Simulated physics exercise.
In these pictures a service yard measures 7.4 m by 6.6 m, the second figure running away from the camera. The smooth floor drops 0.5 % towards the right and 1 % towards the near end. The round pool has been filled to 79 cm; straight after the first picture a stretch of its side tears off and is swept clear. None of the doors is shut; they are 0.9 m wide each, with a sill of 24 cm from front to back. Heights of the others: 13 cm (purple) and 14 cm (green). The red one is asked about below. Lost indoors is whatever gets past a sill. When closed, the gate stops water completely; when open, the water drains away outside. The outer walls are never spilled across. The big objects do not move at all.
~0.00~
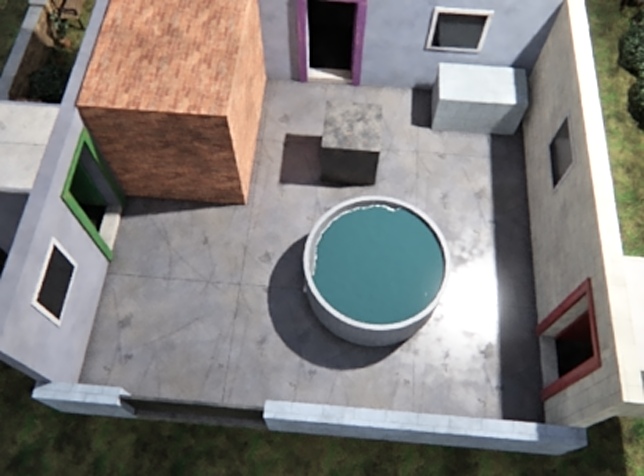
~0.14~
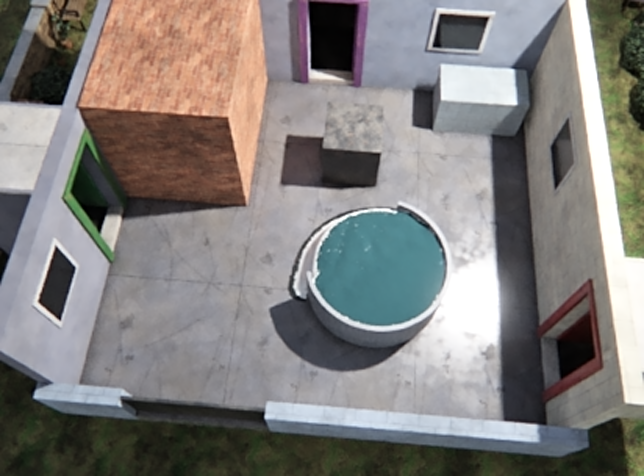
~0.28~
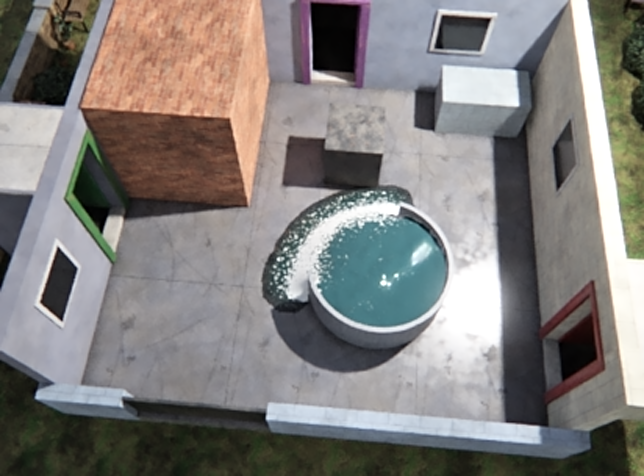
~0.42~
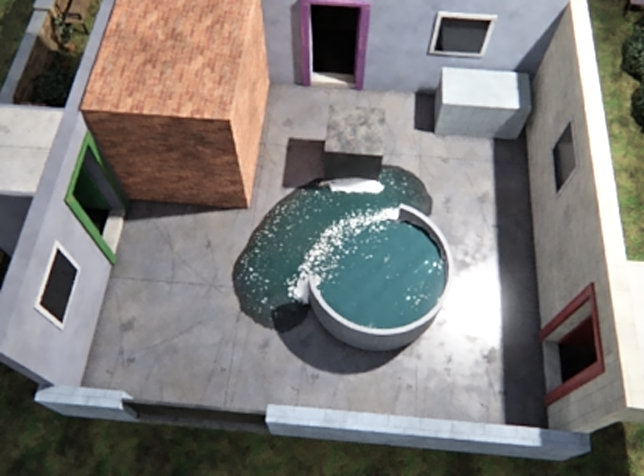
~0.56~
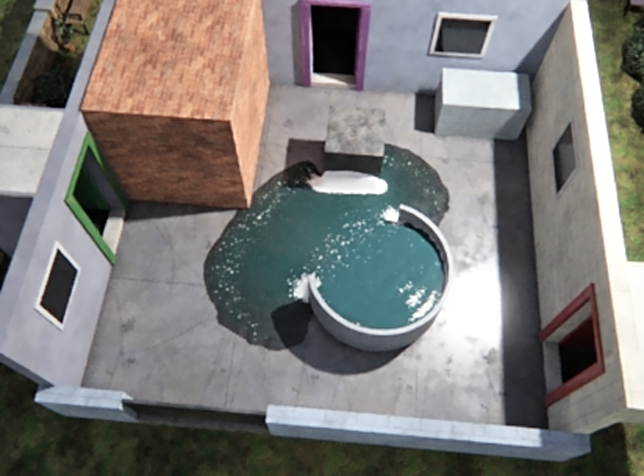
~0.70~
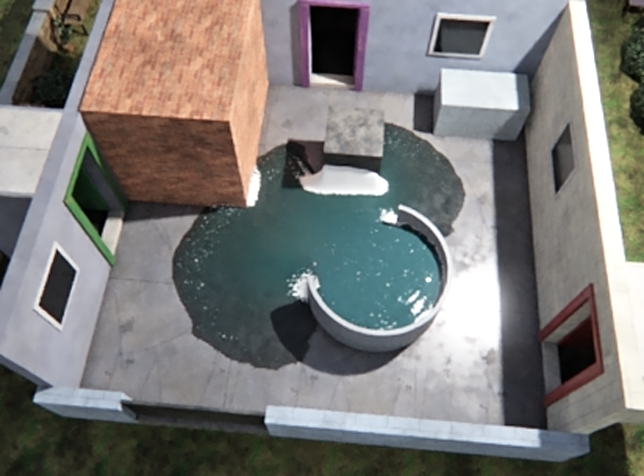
Water sits still in a round pool in a walled yard, then pours out through a gap that opens in its far left side. It spreads in a dark, foam-flecked sheet across the grey floor, washes against a grey block, and widens leftward and toward the near side, reaching the brick structure's corner.
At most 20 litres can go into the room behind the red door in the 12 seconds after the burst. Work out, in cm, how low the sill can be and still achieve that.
It can be no lower than about 14 cm.
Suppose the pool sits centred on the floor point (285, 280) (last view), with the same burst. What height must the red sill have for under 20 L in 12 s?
I'd put it at close to 13.5 cm.
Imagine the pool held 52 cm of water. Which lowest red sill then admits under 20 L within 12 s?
It would take a step of about 8.5 cm.
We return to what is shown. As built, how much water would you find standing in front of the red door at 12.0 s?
The depth there is around 11.0 cm.
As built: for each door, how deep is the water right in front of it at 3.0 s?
In cm - red: 0, purple: 20, green: 27.
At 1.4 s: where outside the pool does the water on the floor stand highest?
Near pixel (257, 202).
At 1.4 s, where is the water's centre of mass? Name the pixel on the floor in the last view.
It lies near (324, 241) in the last picture.
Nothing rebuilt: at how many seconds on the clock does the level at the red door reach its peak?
Roughly 8.0 s.
After 1.4 s water covers 45 % of the floor, deepest (54 cm) near (257, 202); it has not reached the red door.
After 3.0 s water covers 65 % of the floor, deepest (29 cm) near (274, 88); it has not reached the red door.
After 12.0 s water covers 100 % of the floor, deepest (15 cm) near (549, 441); 11 cm at the red door, 99 litres in over its 8 cm sill.
At the red door as built, the water arrived by 4.2 s and peaked near 17 cm at 8.0 s.
With a sill of 12.5 cm, 33 litres would have come in within the 12 s; with 17 cm, 6 litres. So under 20 litres takes about 14 cm.
